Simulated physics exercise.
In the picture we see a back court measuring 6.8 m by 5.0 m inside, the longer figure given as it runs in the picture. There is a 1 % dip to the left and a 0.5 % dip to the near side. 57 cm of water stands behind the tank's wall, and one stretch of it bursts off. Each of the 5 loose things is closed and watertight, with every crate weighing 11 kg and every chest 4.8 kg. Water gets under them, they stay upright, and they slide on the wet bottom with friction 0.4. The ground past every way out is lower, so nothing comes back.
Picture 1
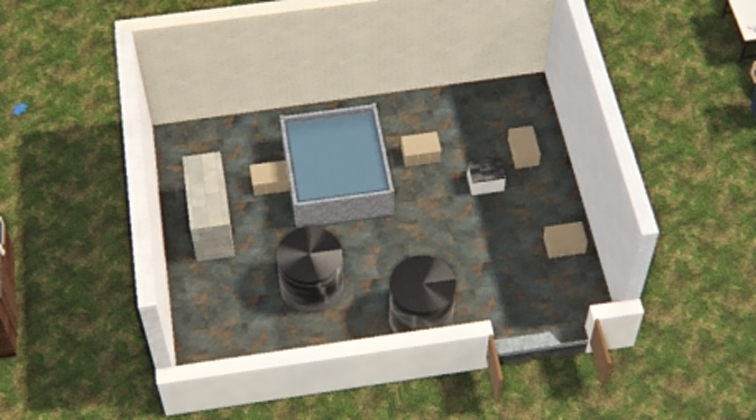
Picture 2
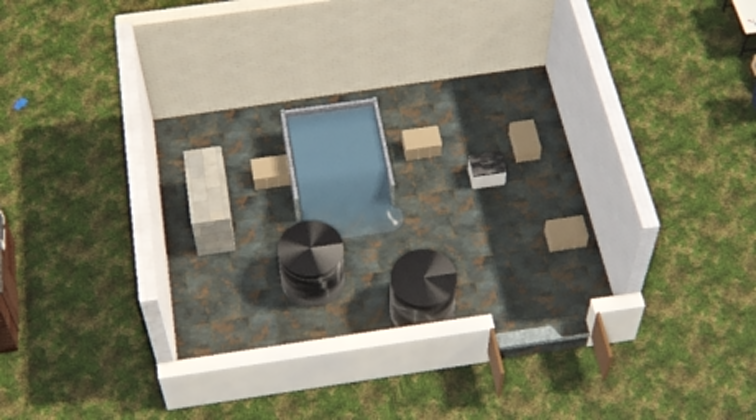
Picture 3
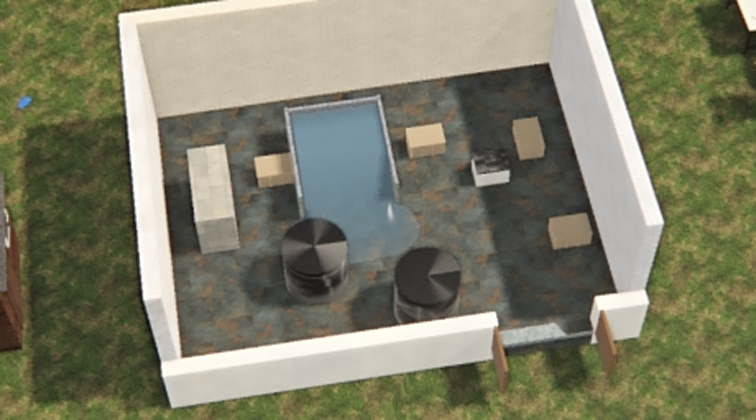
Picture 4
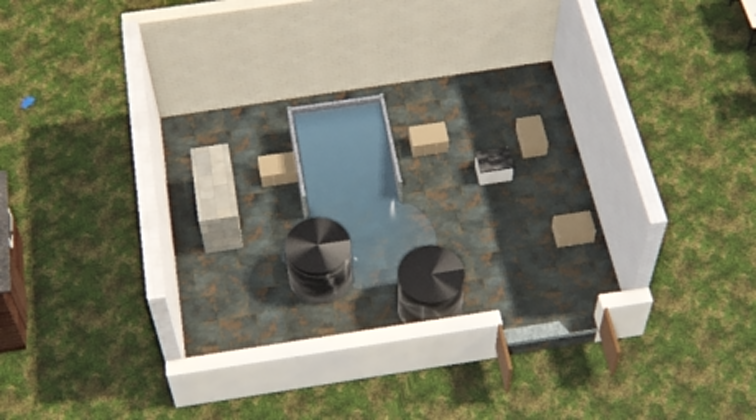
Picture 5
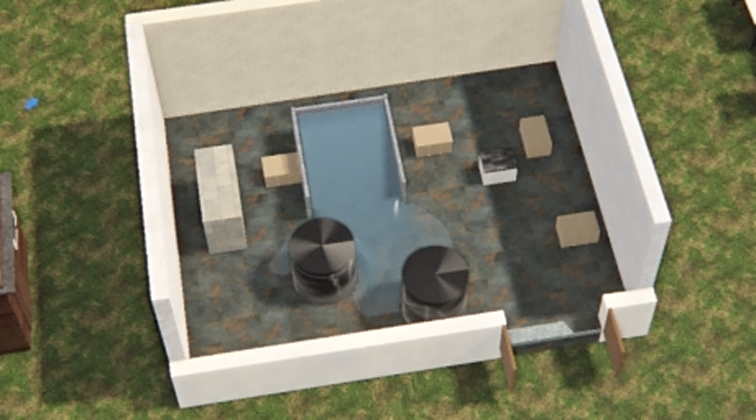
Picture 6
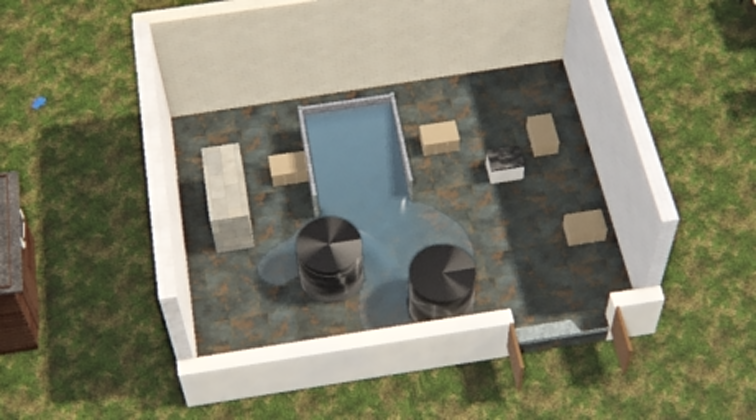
The video shows a walled courtyard from above, where the near side of a raised pool gives way and water spreads across the dark floor toward the viewer and around two dark cylinders, while the scattered boxes stay put.
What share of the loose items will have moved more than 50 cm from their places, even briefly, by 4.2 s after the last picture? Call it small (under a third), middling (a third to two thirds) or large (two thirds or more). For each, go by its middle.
Small, under a third.
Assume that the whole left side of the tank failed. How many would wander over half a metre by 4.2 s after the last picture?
1.
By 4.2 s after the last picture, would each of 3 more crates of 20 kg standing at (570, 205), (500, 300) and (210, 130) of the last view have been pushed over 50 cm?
In order: Within it, within it, within it.
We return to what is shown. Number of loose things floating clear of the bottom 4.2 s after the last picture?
I get 1.
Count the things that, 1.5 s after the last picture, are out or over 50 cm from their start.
The number I get is 0.
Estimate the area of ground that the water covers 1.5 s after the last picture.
My estimate is roughly 17 m2.
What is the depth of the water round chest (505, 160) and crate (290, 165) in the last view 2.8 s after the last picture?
Depth approx. 1 cm / 2 cm.
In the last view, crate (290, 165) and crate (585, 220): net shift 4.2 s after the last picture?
Going in order, that's 0 cm for one and 40 cm for the other.
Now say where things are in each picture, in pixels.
The first picture shows a crate at (525, 142), on the bottom; a crate at (421, 144), on the bottom; water covers 2.5 m2; 0 of 5 have shifted.
The second picture shows a crate at (526, 135), on the bottom; a crate at (422, 138) rests on the ground; water covers 3.3 m2; 0 of 5 have shifted.
The third picture shows a crate at (529, 133) rests on the ground; a crate at (426, 135) rests on the ground; water covers 4.2 m2; 0 of 5 have shifted.
The fourth picture shows a crate at (533, 131), on the bottom; a crate at (429, 134), on the bottom; water covers 5.0 m2; 0 of 5 have shifted.
The fifth picture shows a crate at (536, 131) rests on the ground; a crate at (433, 134) rests on the ground; 5.8 m2 under water; 0 of 5 have shifted.
The sixth picture shows a crate at (543, 129), on the bottom; a crate at (440, 133), on the bottom; 6.7 m2 under water; 0 of 5 have shifted.
Then, 0.4 s after the last picture 0 of 5 are over 50 cm from their spots; 0 afloat.
Then, 1.5 s after the last picture 0 of 5 are over 50 cm from their spots; 0 afloat.
Then, 2.8 s after the last picture 0 of 5 are over 50 cm from their spots; 1 afloat.
Then, 4.2 s after the last picture 0 of 5 are over 50 cm from their spots, and 0 have been at some point; 1 afloat.
